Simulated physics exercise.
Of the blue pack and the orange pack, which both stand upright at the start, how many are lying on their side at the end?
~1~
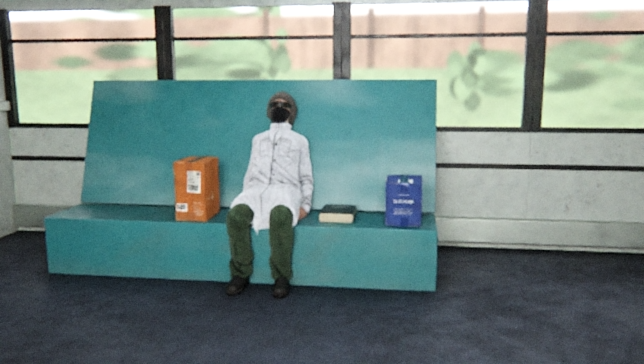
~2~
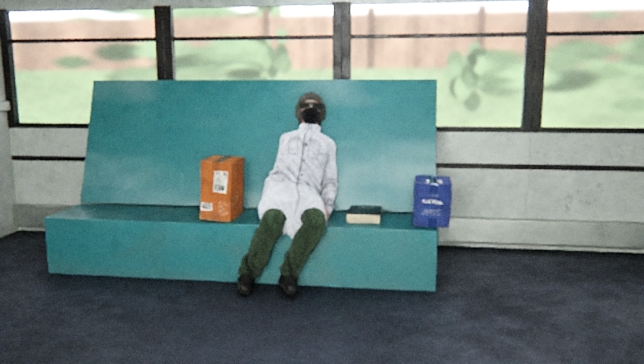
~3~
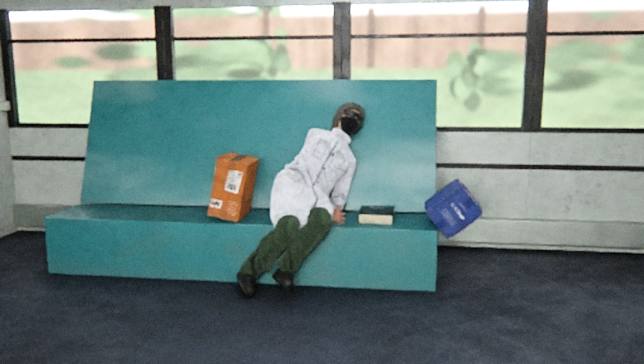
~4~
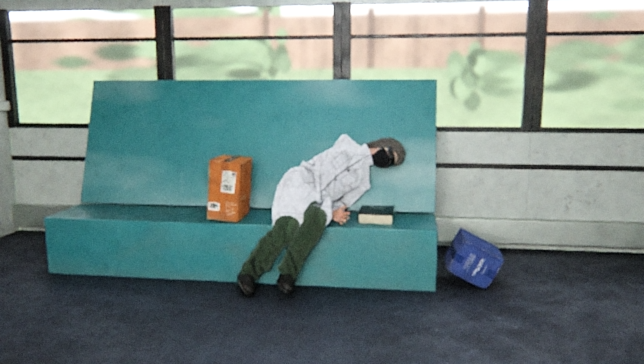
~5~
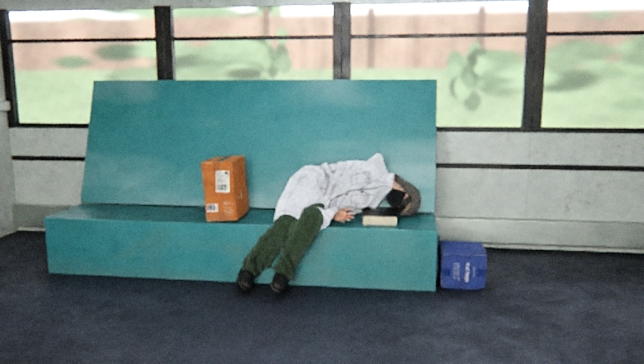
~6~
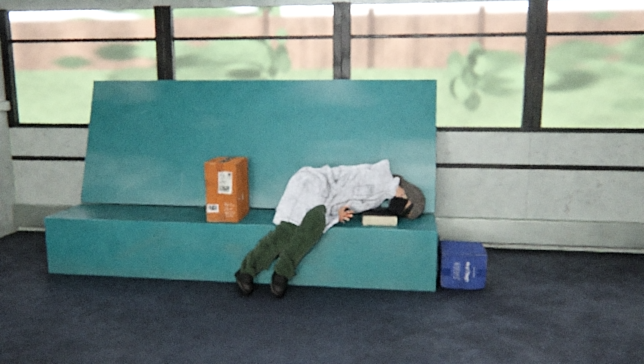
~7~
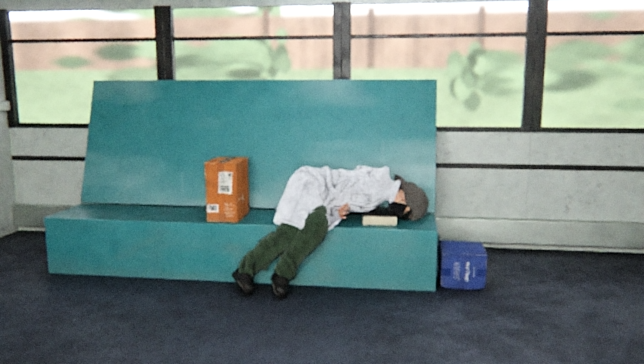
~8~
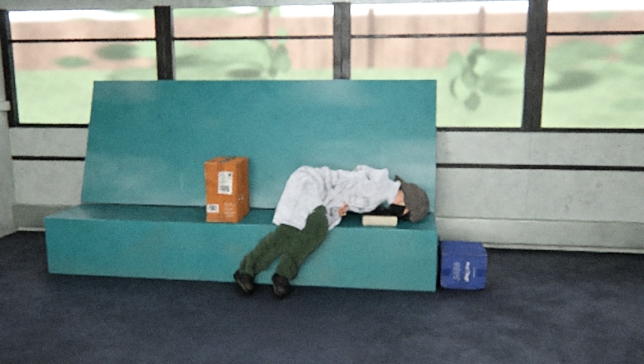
One of them is lying on its side at the end, the blue pack on the floor, while the orange pack stands upright on the bench.
